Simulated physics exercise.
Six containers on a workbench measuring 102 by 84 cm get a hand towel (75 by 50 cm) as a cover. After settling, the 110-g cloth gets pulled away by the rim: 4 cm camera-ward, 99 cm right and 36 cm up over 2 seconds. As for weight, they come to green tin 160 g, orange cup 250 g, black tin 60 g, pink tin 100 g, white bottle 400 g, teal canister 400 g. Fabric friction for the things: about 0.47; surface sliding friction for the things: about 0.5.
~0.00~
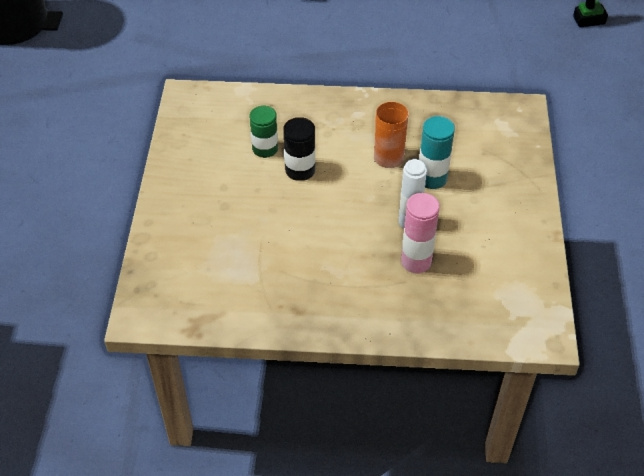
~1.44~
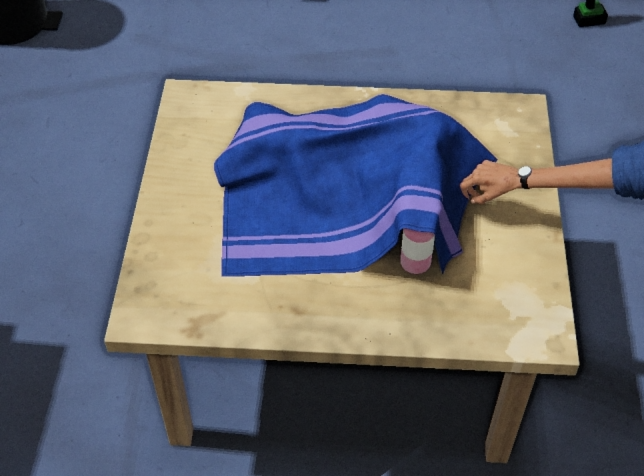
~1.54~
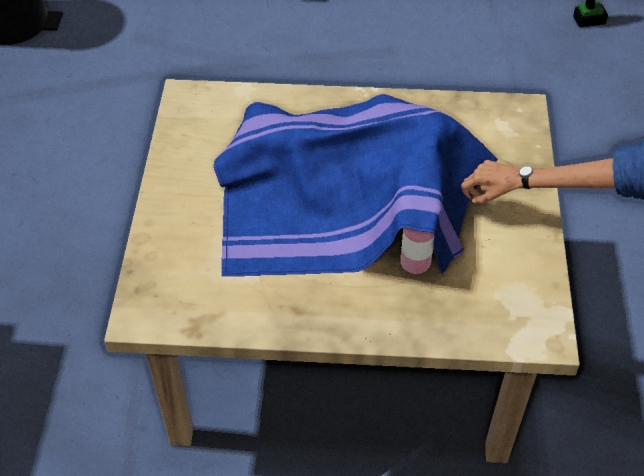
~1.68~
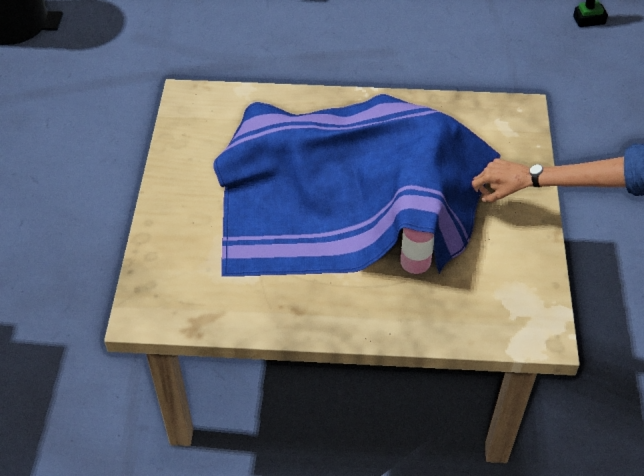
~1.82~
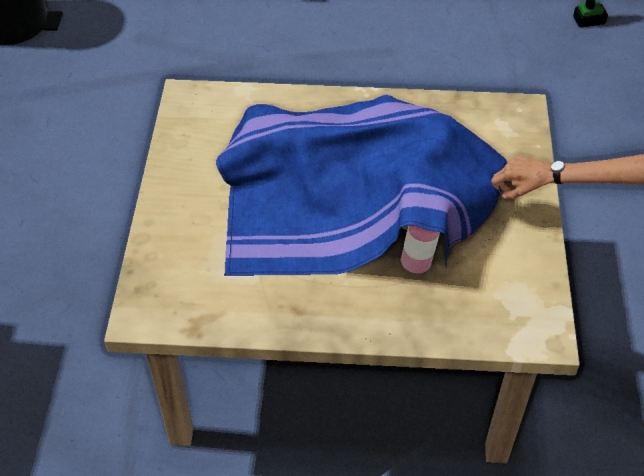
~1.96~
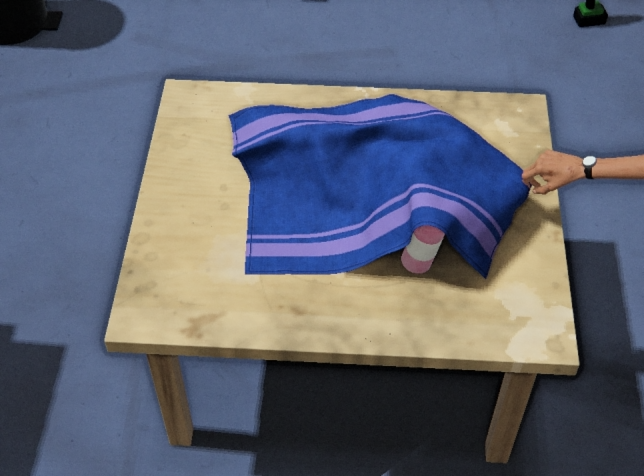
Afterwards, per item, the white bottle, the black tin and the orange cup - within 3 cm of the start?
White bottle - no, black tin - no, orange cup - yes.
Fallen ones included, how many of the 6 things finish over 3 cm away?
Count recorded: 3.
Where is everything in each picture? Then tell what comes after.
In the first frame, teal canister (439, 127), 18 cm tall; green tin (263, 114), 12 cm tall; pink tin (423, 205), 20 cm tall; orange cup (392, 113), 15 cm tall; black tin (299, 128), 15 cm tall; white bottle (416, 166), 19 cm tall.
In the second frame, hand towel corners (222, 277) (236, 134) (471, 164) (442, 274); grip (469, 199).
In the third frame, hand towel corners (222, 277) (236, 135); grip (470, 199).
In the fourth frame, hand towel corners (222, 277) (235, 135); grip (479, 197).
In the fifth frame, hand towel corners (225, 276) (233, 134); grip (500, 194).
In the sixth frame, hand towel corners (245, 274) (228, 115) (475, 162) (485, 279); grip (530, 189).
After 2.4 s, middle of the hand towel at (490, 180); white bottle on its side, 12 cm off its start, black tin on its side, 11 cm off its start, pink tin on its side, 13 cm off its start.
After 2.7 s, middle of the hand towel at (627, 178); white bottle on its side, 12 cm off its start, black tin on its side, 9 cm off its start, pink tin on its side, 13 cm off its start.
After 3.1 s, middle of the hand towel at a place out of view; white bottle on its side, 12 cm off its start at (462, 226), black tin on its side, 9 cm off its start at (329, 144), pink tin on its side, 13 cm off its start at (476, 254).
After 3.5 s, middle of the hand towel at a place out of view; white bottle on its side, 12 cm off its start, black tin on its side, 9 cm off its start, pink tin on its side, 13 cm off its start.
After 4.3 s, middle of the hand towel at a place out of view; white bottle on its side, 12 cm off its start at (462, 225), black tin on its side, 9 cm off its start at (323, 139), orange cup 0 cm off its start at (392, 113), pink tin on its side, 13 cm off its start at (476, 254).
